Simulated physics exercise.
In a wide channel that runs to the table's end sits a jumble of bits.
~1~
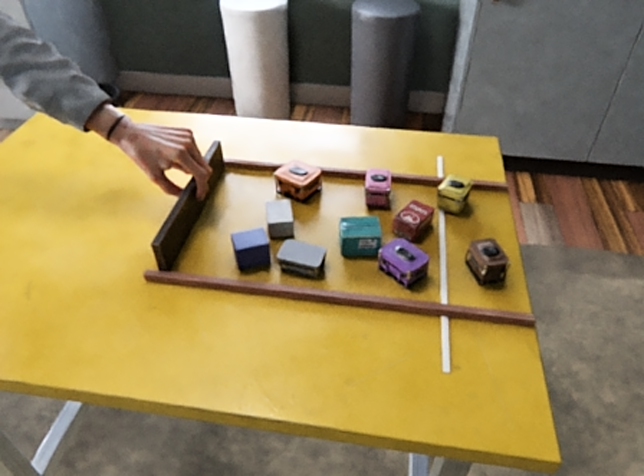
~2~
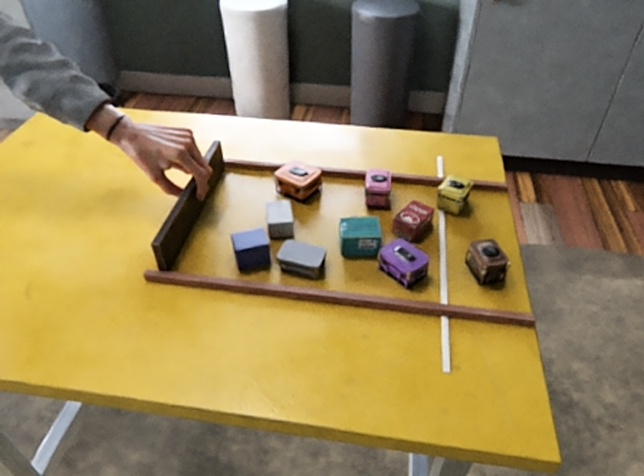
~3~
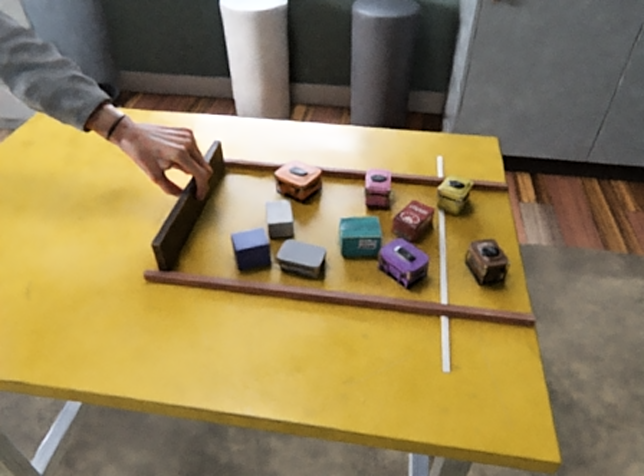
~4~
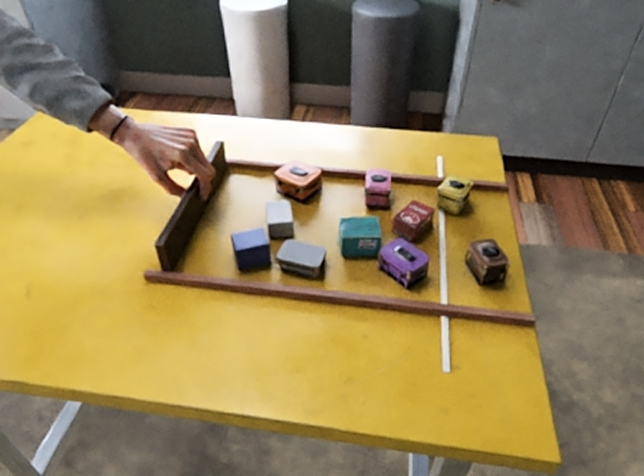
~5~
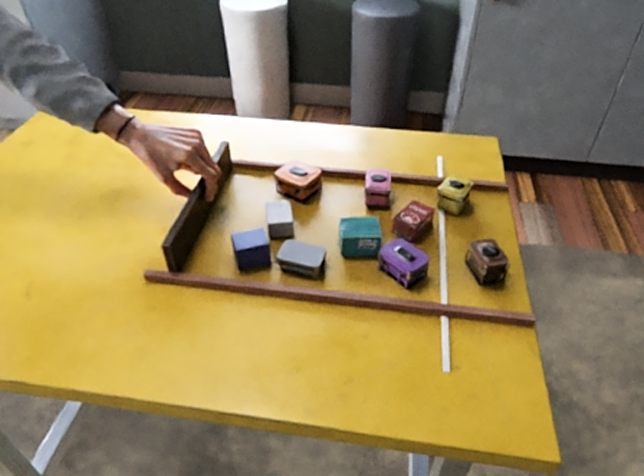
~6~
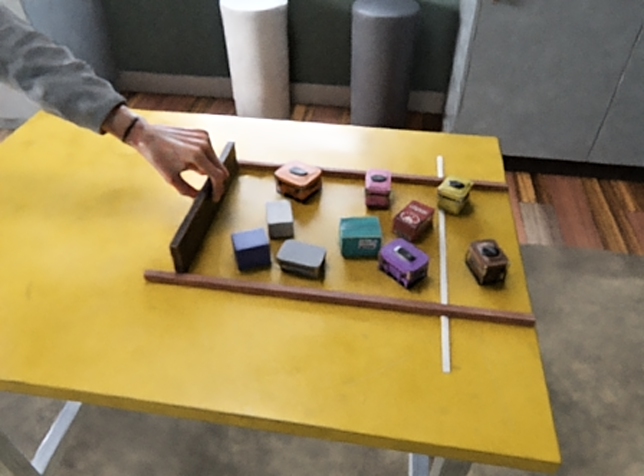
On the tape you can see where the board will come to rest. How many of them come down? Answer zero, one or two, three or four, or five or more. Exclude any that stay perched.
Three or four.
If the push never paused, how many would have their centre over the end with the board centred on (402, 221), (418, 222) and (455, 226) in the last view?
0, 1 and 3.
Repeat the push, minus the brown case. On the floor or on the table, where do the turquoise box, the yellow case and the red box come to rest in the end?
Turquoise box - safe, yellow case - gone, red box - safe.
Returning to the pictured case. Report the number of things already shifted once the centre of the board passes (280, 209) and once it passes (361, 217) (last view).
The first count is 4, and then it's 7.
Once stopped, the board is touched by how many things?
It's 3 of them.
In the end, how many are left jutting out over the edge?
As for overhanging, the count is 0.
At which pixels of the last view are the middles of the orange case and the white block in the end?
In the last picture the orange case sits around (461, 191) and the white block around (457, 238).
Soon after, none off yet; brown case at rest near (487, 261); yellow case at rest near (454, 195); red box at rest near (413, 220).
At rest, the number that fall off is three or four; fallen, purple case, yellow case and brown case.
